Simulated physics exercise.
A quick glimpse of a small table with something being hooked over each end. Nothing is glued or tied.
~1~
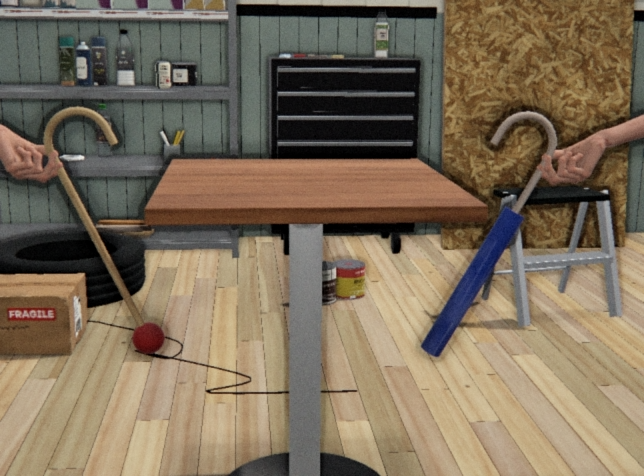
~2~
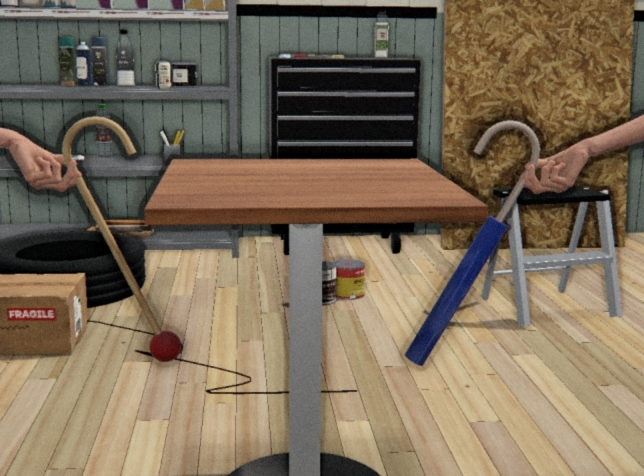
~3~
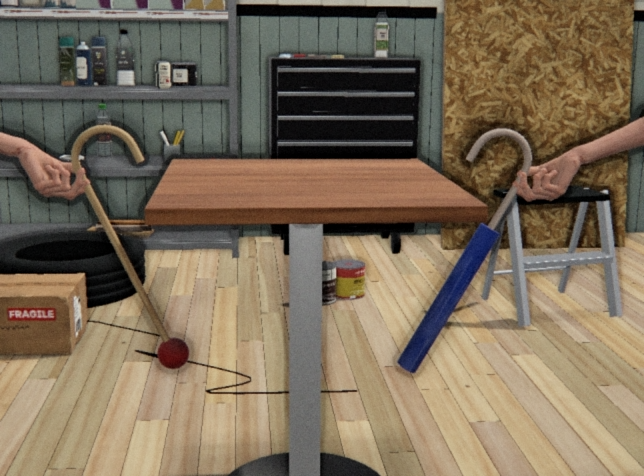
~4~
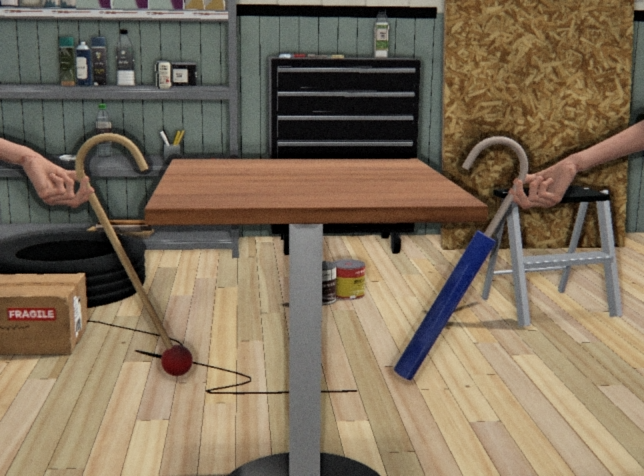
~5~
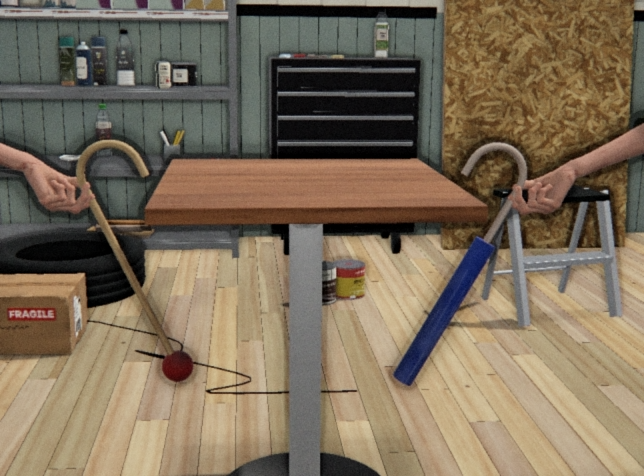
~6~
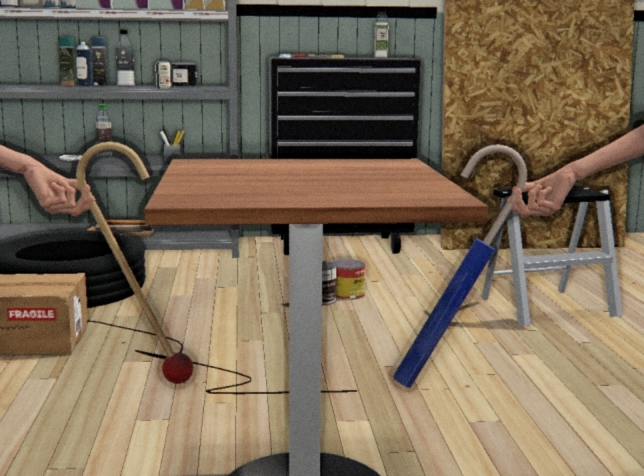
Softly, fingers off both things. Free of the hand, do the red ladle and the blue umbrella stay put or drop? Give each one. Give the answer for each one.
Outcome: Red ladle: Fallen, blue umbrella: Fallen.
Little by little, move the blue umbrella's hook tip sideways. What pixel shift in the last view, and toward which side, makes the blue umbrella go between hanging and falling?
About 16 pixels to the left.
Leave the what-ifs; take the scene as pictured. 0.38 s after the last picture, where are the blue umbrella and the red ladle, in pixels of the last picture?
You'll find the blue umbrella close to (478, 382) and the red ladle close to (127, 383).
Then, 0.38 s later than the last frame, red ladle fallen near (126, 383); blue umbrella dropping near (478, 382).
When it is over, the red ladle drops past the edge; the blue umbrella drops past the edge, near (555, 463).
